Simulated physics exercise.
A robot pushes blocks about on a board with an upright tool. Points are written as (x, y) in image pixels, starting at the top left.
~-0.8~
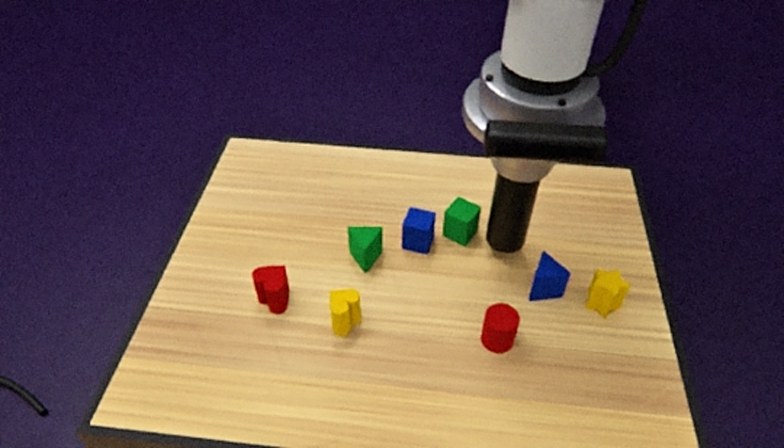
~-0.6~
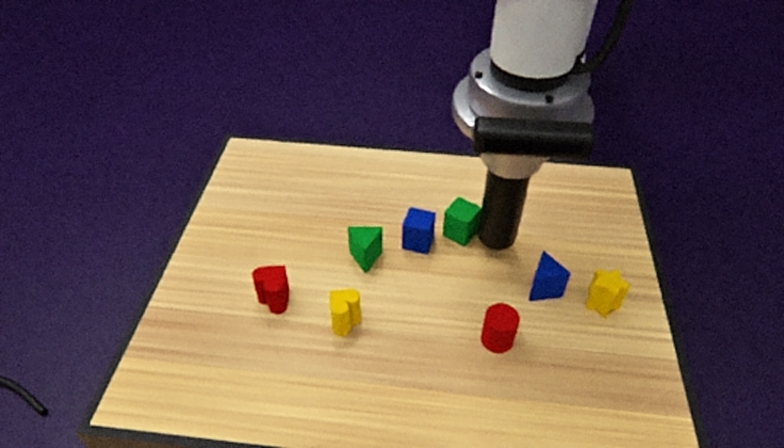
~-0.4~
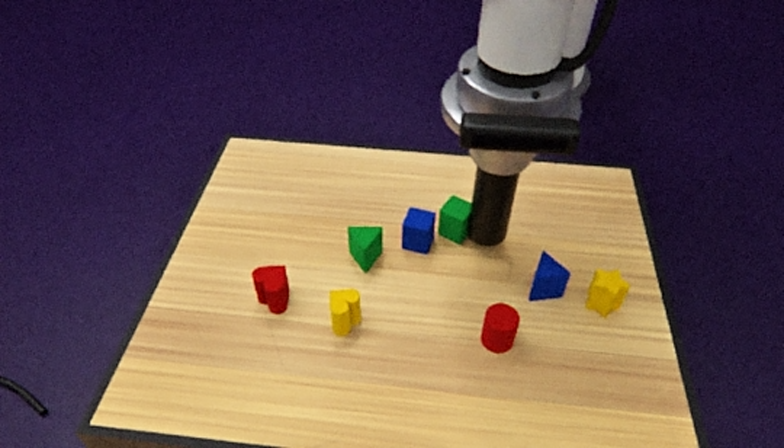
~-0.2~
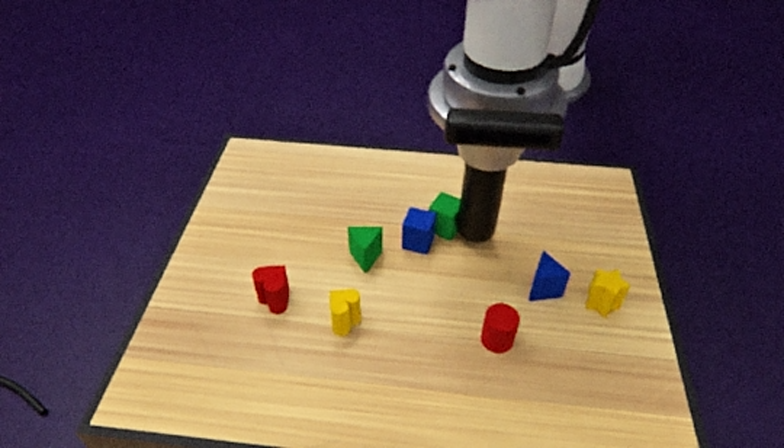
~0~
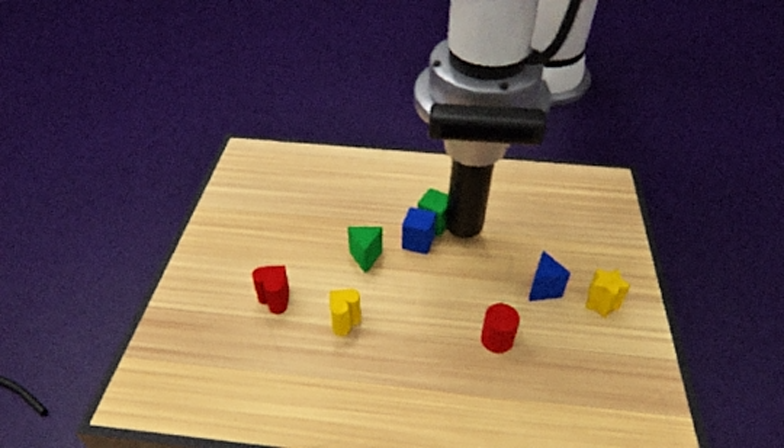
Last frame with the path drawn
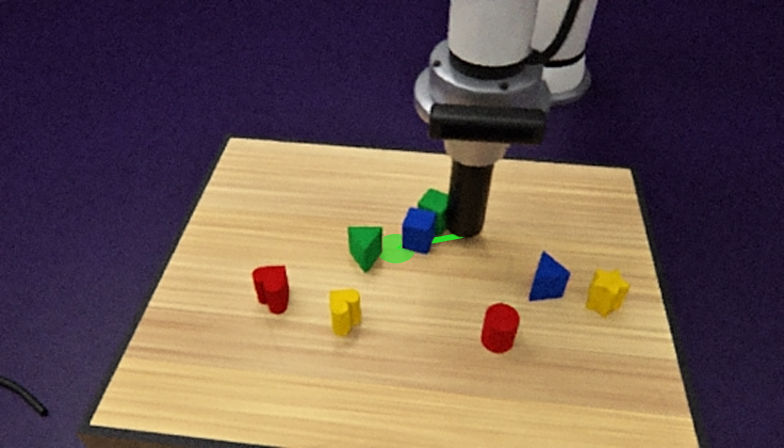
A robot arm moves left and pushes the green block behind the blue square block.
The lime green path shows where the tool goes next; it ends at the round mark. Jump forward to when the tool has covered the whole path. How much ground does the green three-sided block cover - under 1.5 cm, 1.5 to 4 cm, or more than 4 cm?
It will move between 1.5 and 4 cm.
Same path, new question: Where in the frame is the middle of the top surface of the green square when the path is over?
Most likely (419, 194).
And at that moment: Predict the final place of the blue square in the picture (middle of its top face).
Expect it around (362, 228).
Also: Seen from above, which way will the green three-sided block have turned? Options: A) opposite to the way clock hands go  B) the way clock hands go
Option A.
Path on the board, from (463, 235) directly to (396, 248).
Halfway along, tool (430, 231); blue square (397, 222), turned 25° anticlockwise; green square (419, 195), turned 35° clockwise.
At the end, tool (396, 238); green three-sided block (337, 240), turned 35° anticlockwise; blue square (362, 228), turned 25° anticlockwise; green square (419, 194), turned 40° clockwise.
